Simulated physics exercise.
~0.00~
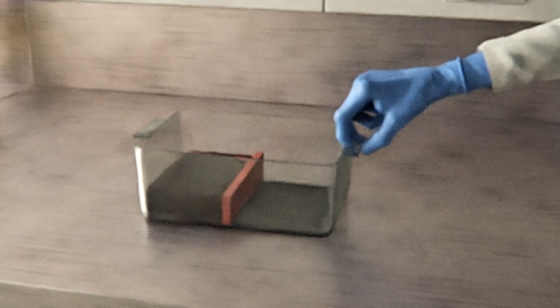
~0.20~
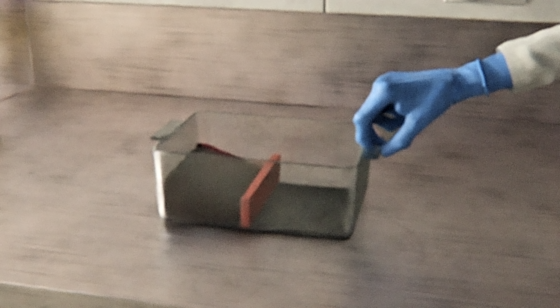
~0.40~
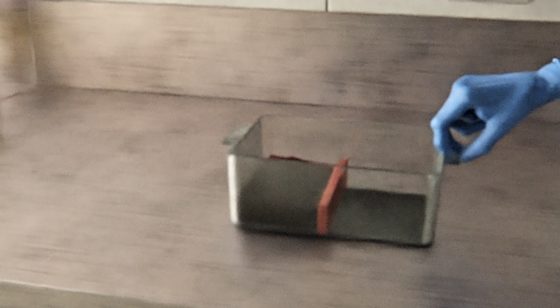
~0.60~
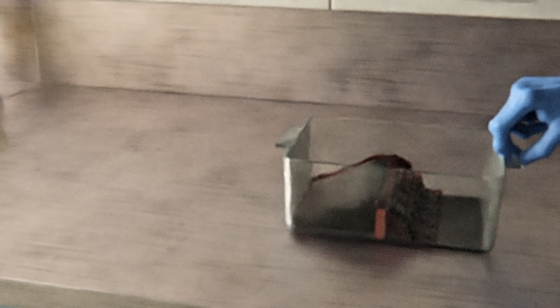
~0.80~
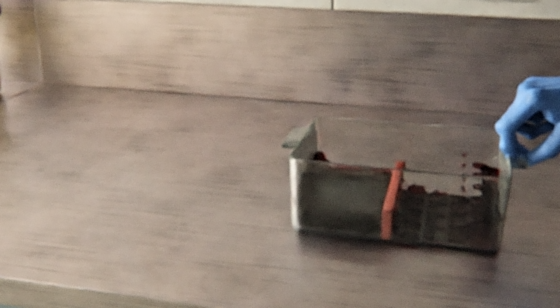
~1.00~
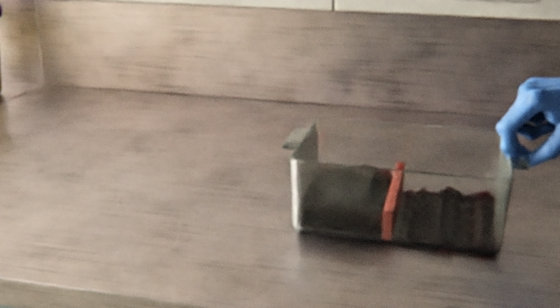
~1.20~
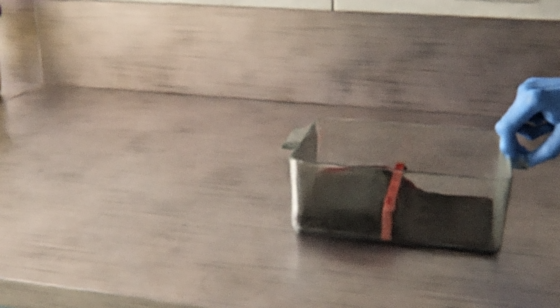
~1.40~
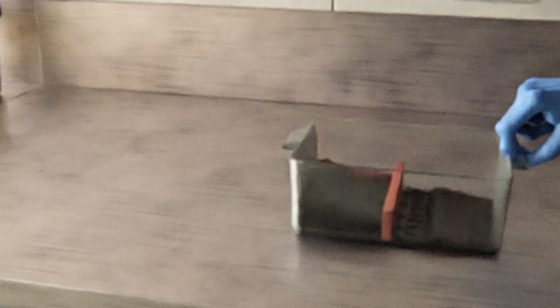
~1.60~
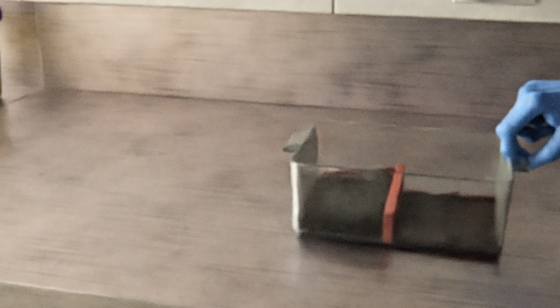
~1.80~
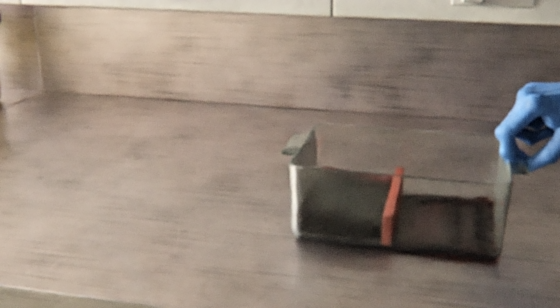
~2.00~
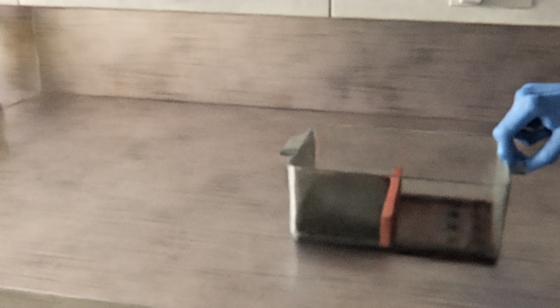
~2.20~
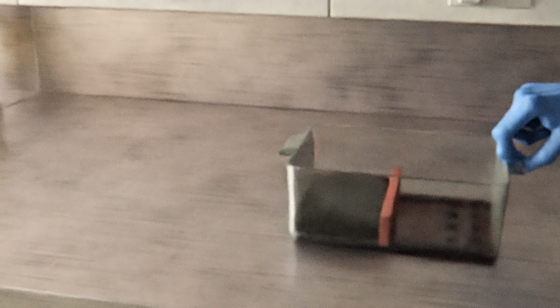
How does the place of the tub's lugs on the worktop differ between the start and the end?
At the start the lugs are with the tub a little left of the middle of the view. By the end they have moved with it well over to the right side.
